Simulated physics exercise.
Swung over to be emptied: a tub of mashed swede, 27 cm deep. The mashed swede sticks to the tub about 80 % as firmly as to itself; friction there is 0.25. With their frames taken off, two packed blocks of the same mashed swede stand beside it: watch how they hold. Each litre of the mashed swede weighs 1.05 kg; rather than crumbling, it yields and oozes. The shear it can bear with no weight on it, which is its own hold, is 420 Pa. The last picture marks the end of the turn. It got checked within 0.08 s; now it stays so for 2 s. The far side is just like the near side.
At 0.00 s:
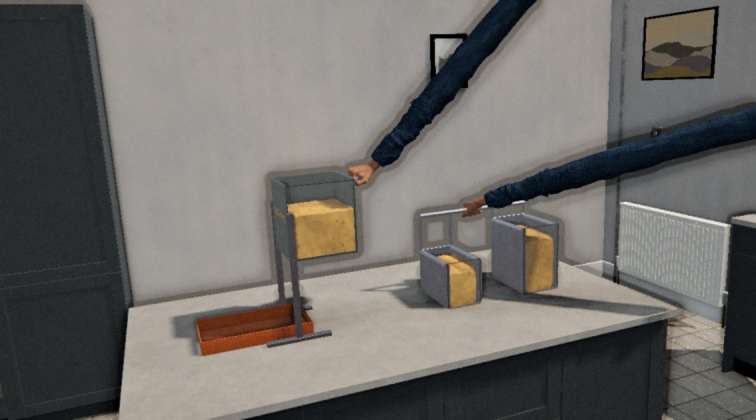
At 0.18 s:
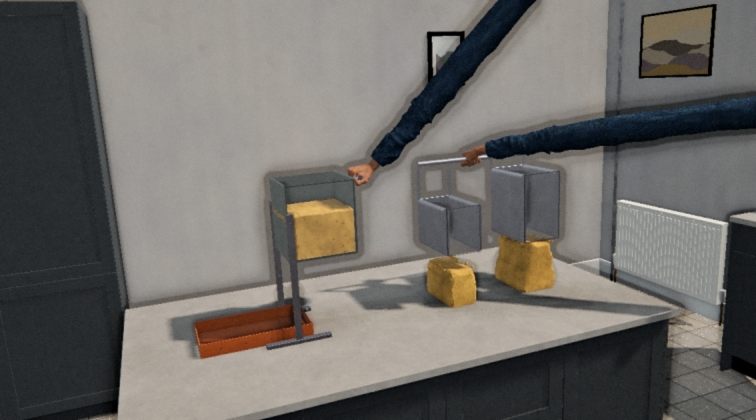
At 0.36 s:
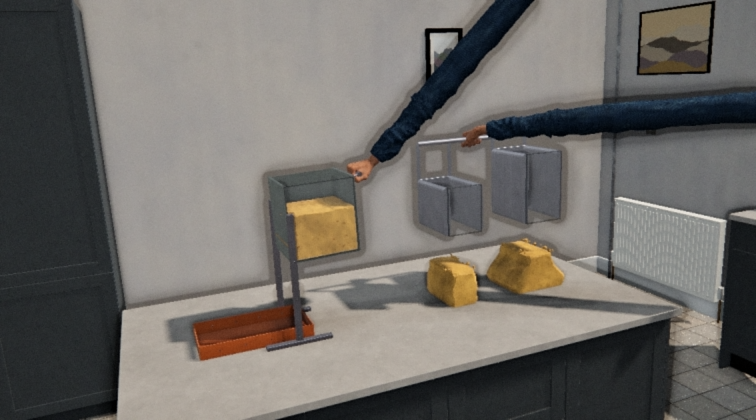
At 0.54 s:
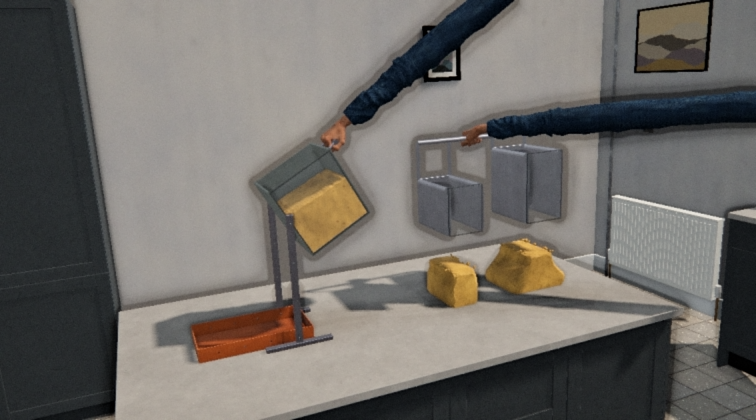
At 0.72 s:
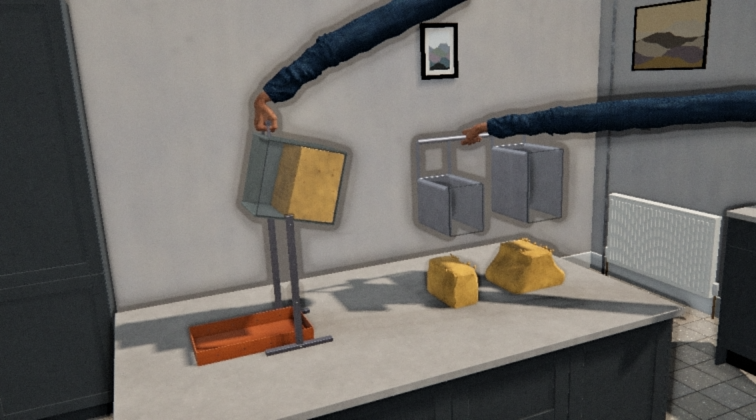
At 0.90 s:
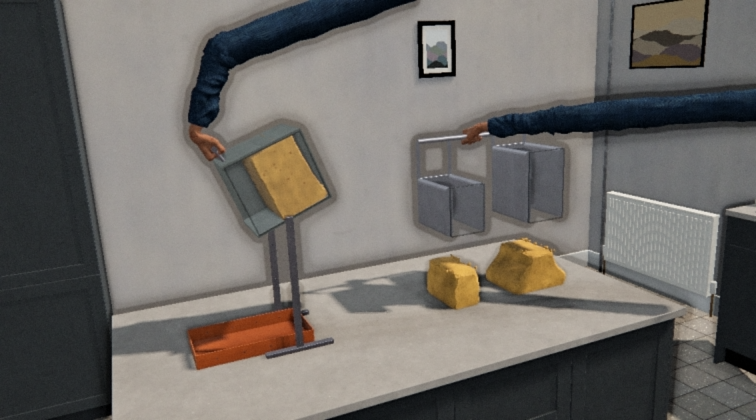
A clear tub of yellow mashed swede turns on a dark stand above a pale kitchen worktop, seen from slightly above as the view drifts a little. An orange-red tray sits below, with two grey moulds at right. One blue-sleeved arm lifts the moulds off two yellow blocks, the taller slumping wider, then another swings the tub leftward past its side, the mash staying packed inside.
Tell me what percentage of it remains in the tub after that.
Some 0 percent remains in the tub.
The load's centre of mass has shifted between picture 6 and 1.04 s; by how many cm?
Shift: Roughly 9 cm.
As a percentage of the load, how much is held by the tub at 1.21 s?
Some 35 per cent.
By 1.04 s, the tub is at 111 degrees and holds 95 %.
By 1.21 s, the tub is at 111 degrees and holds 37 %.
By 1.38 s, the tub is at 111 degrees and holds 12 %.
By 1.55 s, the tub is at 111 degrees and holds 0 %.
By 2.90 s, at the end, the tub is at 111 degrees and holds 0 %.
